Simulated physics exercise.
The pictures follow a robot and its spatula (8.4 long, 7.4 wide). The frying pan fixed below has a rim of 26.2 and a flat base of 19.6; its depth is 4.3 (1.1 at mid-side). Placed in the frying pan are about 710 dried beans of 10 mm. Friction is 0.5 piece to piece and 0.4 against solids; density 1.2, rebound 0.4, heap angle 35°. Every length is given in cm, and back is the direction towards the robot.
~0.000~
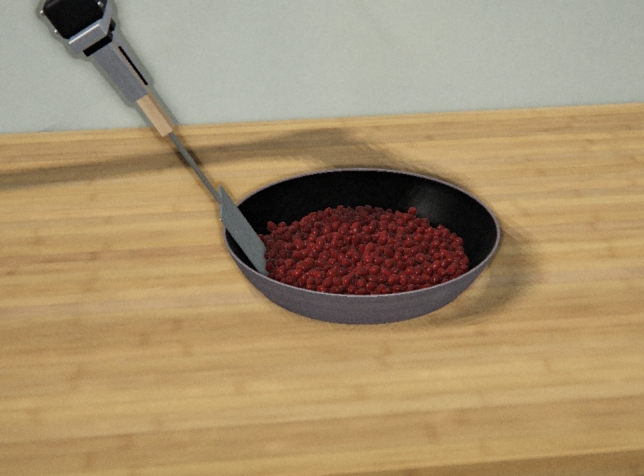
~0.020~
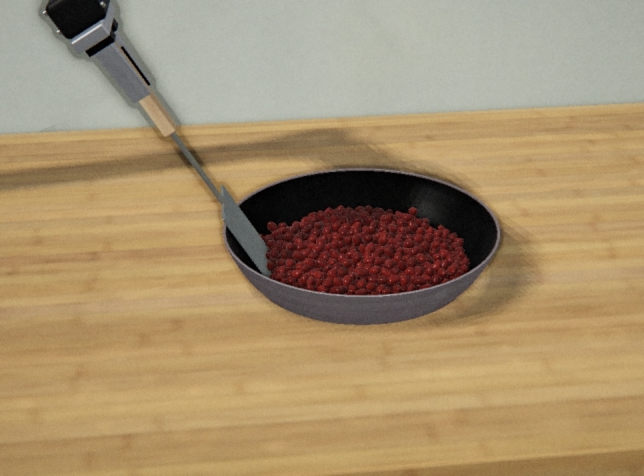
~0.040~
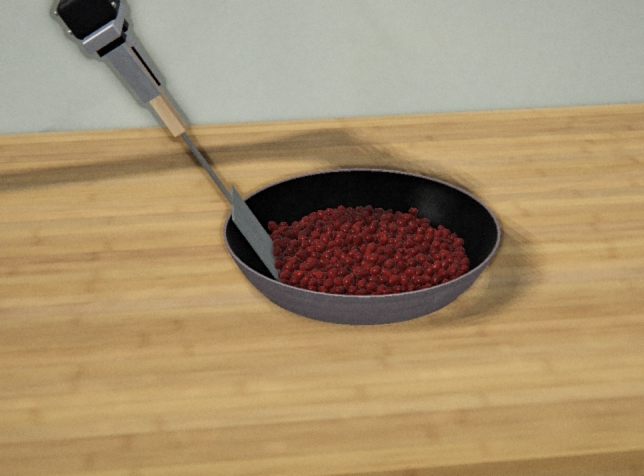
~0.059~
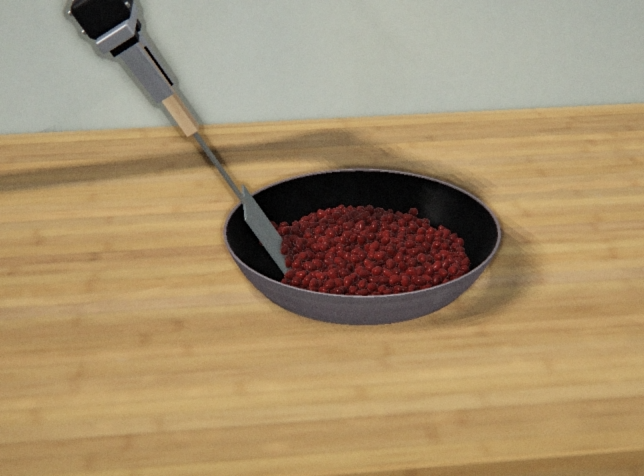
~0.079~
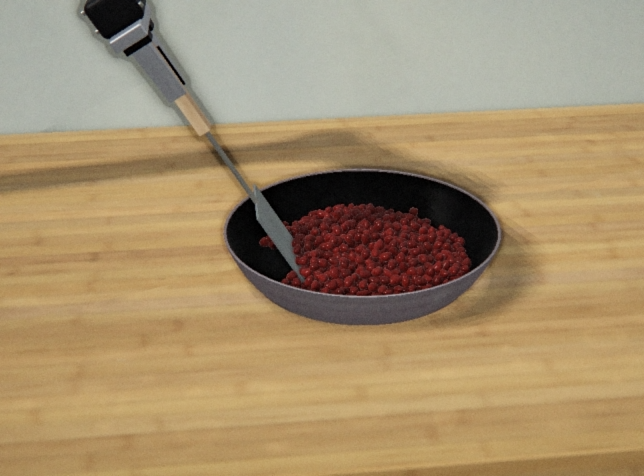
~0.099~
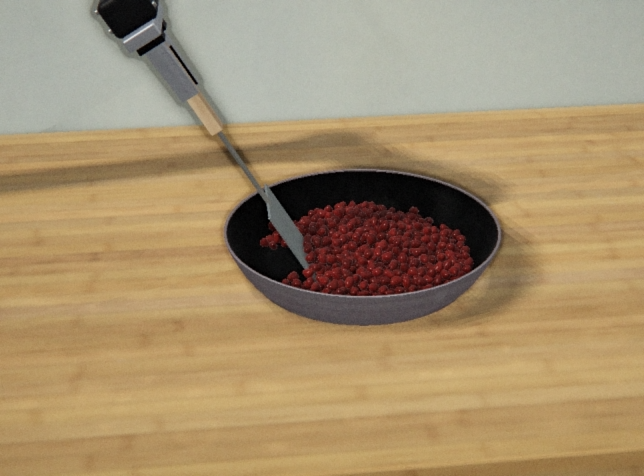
A robot arm slid its spatula from the left edge of a dark frying pan into the heap of small red beans, nudging them slightly to the right while the pan stayed still.
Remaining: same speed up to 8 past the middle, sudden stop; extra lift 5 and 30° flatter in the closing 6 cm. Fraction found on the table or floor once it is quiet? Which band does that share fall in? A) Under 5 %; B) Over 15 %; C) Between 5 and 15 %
The answer is A.
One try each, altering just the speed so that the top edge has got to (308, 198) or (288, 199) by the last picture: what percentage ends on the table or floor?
First try about 15 %, second try about 10 %.
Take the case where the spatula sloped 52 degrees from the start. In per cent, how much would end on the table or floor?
Somewhere around 0 per cent would end on the table or floor.
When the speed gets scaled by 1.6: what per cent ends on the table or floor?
10 %.
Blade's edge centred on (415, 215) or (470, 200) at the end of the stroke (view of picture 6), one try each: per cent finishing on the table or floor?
About 0 and 10 per cent.
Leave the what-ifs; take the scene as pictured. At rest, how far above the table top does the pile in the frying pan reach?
Roughly 5.5 centimetres.
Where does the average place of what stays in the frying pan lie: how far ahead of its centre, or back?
About 4.0 centimetres ahead.
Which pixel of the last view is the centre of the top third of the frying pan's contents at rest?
I'd say around pixel (448, 237).
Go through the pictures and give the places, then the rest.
The first picture shows the spatula top edge at (220, 201), sloping 60°; upper third of the load around (355, 248), from x 260 to 465, top at y 210; 708 in the frying pan.
The second picture shows the spatula top edge at (223, 202), sloping 60°; upper third of the load around (353, 248), from x 260 to 465, top at y 210.
The third picture shows the spatula top edge at (232, 202), sloping 60°; upper third of the load around (353, 248), from x 260 to 465, top at y 210.
The fourth picture shows the spatula top edge at (244, 201), sloping 60°; upper third of the load around (354, 247), from x 265 to 465, top at y 210.
The fifth picture shows the spatula top edge at (256, 201), sloping 60°; upper third of the load around (357, 245), from x 265 to 465, top at y 210.
The sixth picture shows the spatula top edge at (267, 200), sloping 60°; upper third of the load around (362, 244), from x 265 to 470, top at y 205; 708 in the frying pan.
After 0.18 s, sloping 60°, highest piece 4 above the table; 708 in the frying pan.
After 0.27 s, sloping 47°, highest piece 5 above the table; 708 in the frying pan.
After 0.51 s, sloping 30°, highest piece 6 above the table; 690 in the frying pan, 17 on the table or floor, 1 on the blade or in flight.
After 1.56 s, sloping 30°, highest piece 6 above the table; 690 in the frying pan, 18 on the table or floor.
In the end, 690 in the frying pan, 18 on the table or floor. That is 3 % on the table or floor.
